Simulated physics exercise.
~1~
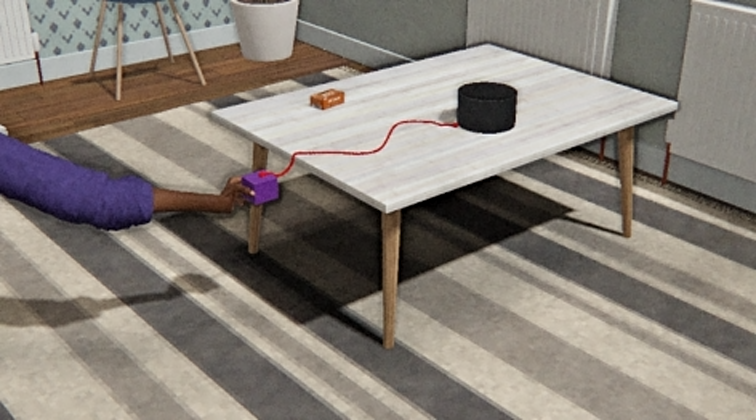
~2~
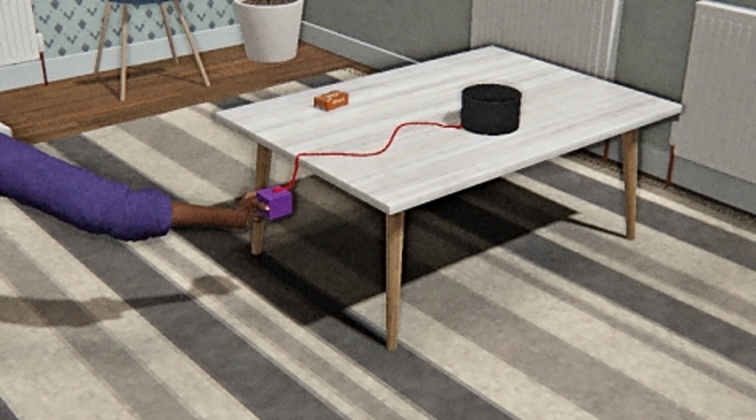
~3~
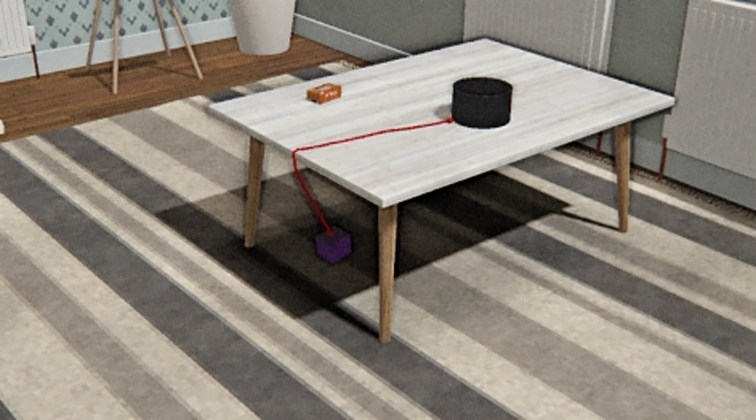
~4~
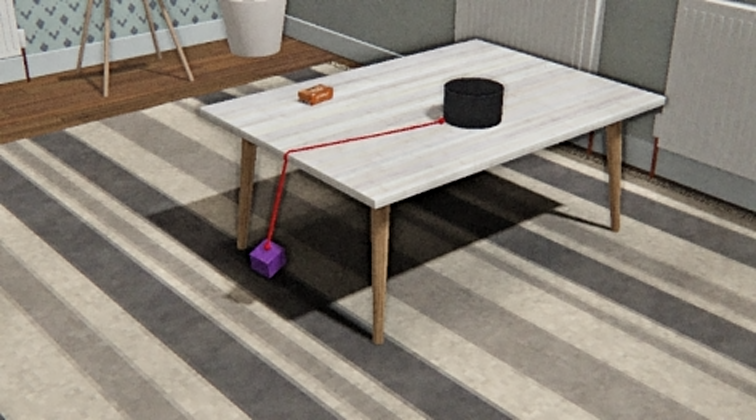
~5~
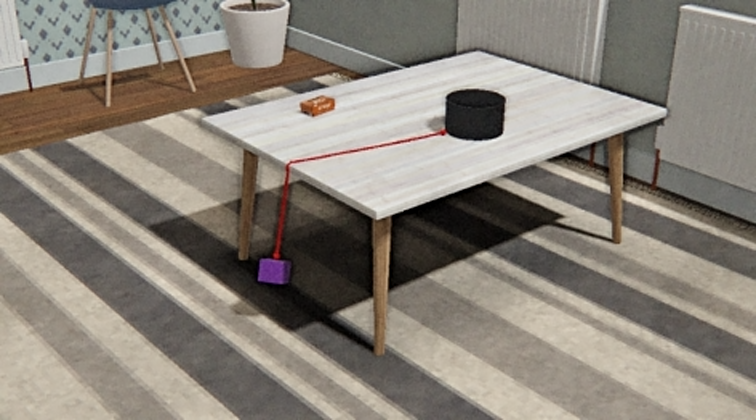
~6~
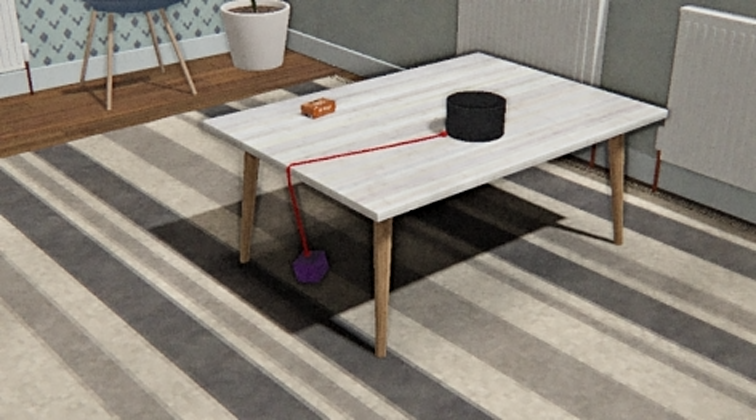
In a room with a striped rug, a hand held a purple block off the end of a table by a red cord tied to a black pot, then let go; the block dropped and swung below the edge, left dangling while pot and orange box stayed put.
